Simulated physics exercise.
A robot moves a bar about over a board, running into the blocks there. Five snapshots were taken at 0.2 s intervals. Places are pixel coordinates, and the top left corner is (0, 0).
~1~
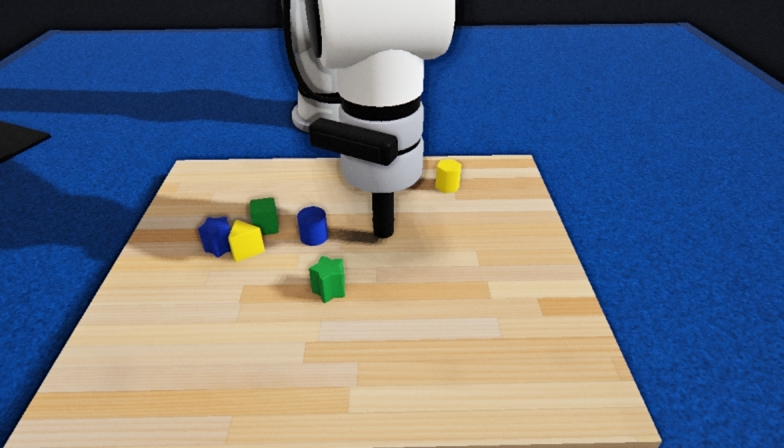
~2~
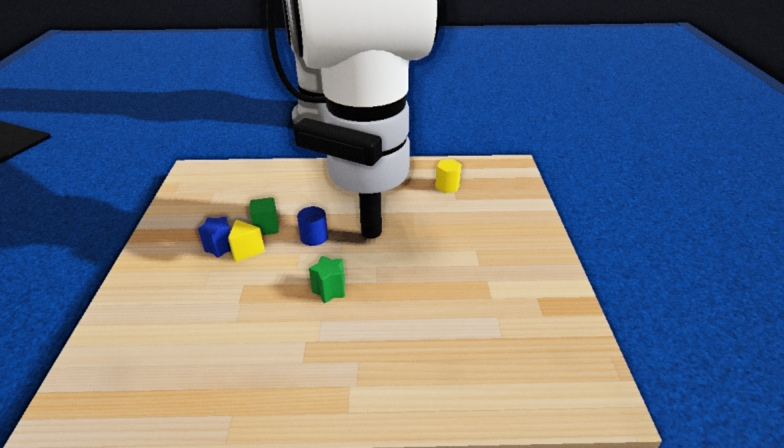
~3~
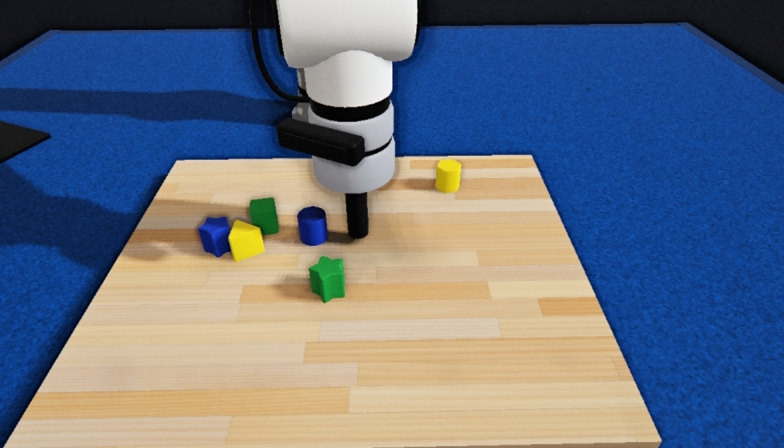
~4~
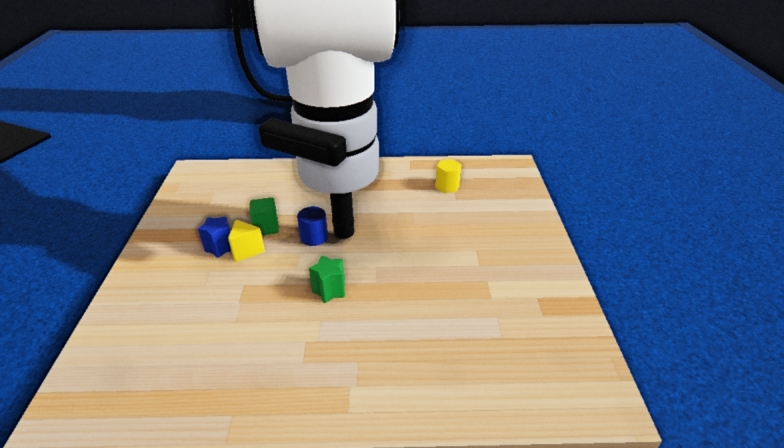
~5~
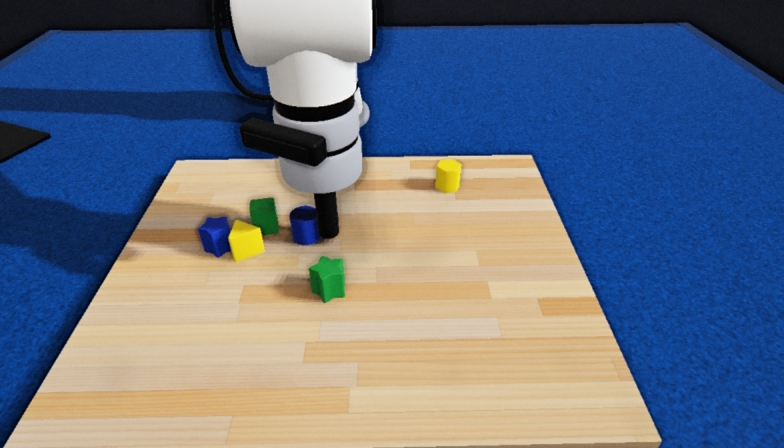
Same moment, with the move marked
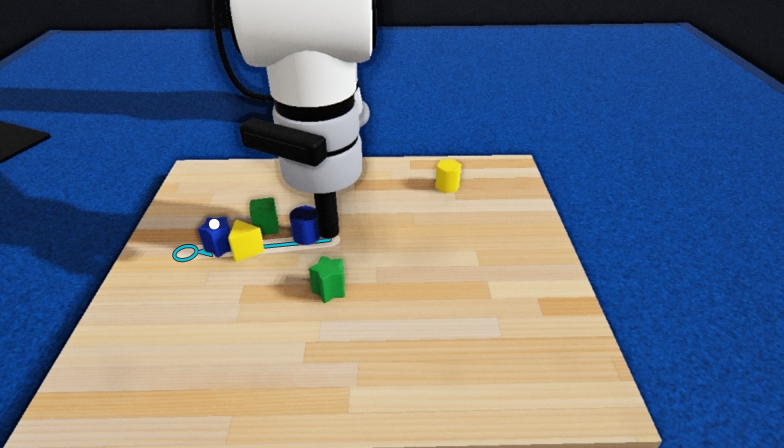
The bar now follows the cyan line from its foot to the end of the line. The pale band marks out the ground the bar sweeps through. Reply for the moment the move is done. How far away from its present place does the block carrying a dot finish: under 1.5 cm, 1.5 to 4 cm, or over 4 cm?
It will fall in the top band, over 4 cm.
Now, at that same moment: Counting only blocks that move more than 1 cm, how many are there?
3 or more blocks.
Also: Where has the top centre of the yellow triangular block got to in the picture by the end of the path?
Roughly at (207, 241).
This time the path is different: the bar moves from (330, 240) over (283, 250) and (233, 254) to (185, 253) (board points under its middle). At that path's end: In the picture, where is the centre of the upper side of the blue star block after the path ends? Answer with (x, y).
The middle of its top is at (167, 218).
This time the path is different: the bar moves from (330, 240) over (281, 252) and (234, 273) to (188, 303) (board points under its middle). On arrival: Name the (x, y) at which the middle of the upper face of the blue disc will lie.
Most likely (277, 213).
Drawn move, in a line from (330, 240) to (186, 253); the dot is on the blue star block.
What follows on the original path. One third of the way, bar at (280, 238); green four-sided block at (247, 198), turned 20° clockwise; blue disc at (263, 211).
Two thirds of the way, bar at (232, 243); blue star block at (204, 223), turned 15° clockwise; yellow triangular block at (215, 239); green four-sided block at (244, 194), turned 20° clockwise; blue disc at (245, 209).
At the end, bar at (183, 246); blue star block at (166, 220), turned 65° clockwise; yellow triangular block at (207, 241), turned 30° anticlockwise; green four-sided block at (244, 194), turned 20° clockwise; blue disc at (245, 209).
